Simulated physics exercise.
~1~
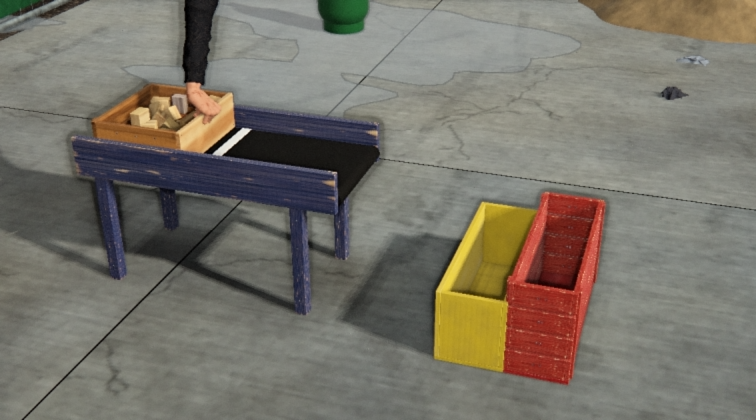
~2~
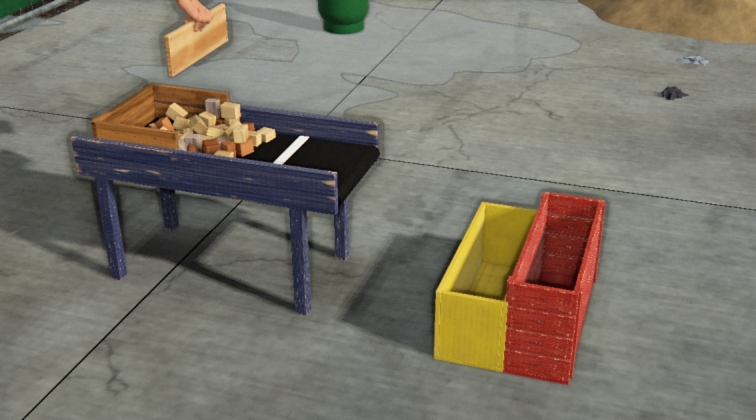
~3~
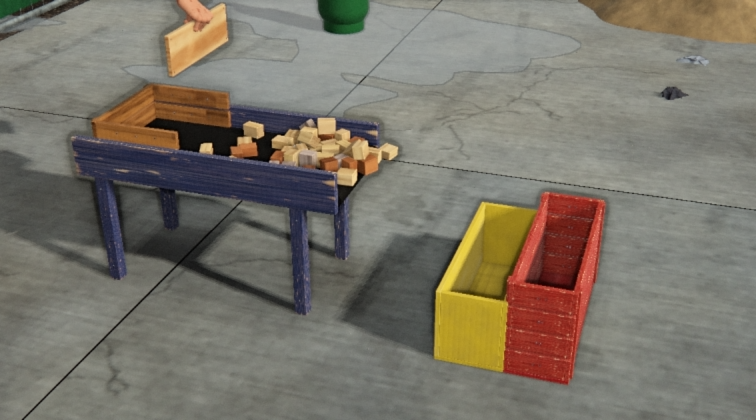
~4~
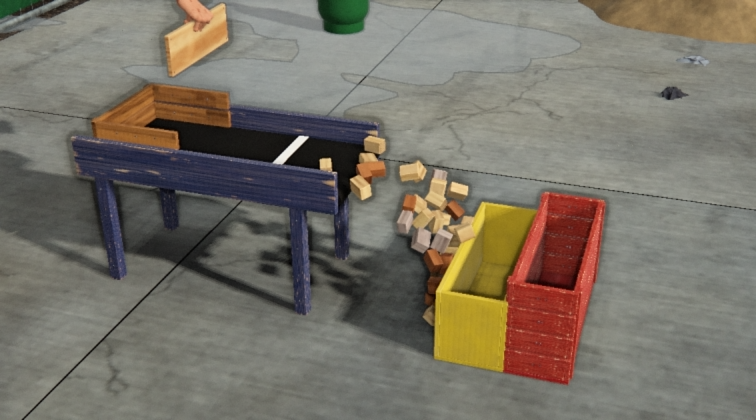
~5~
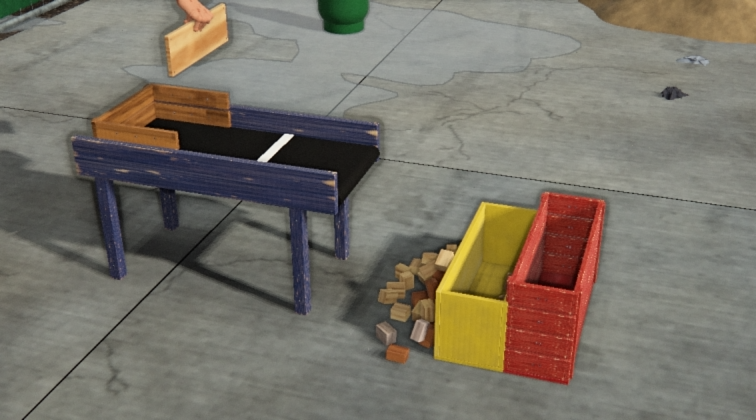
A hand lifts a gate and wooden blocks ride a belt, falling mostly short of the boxes.
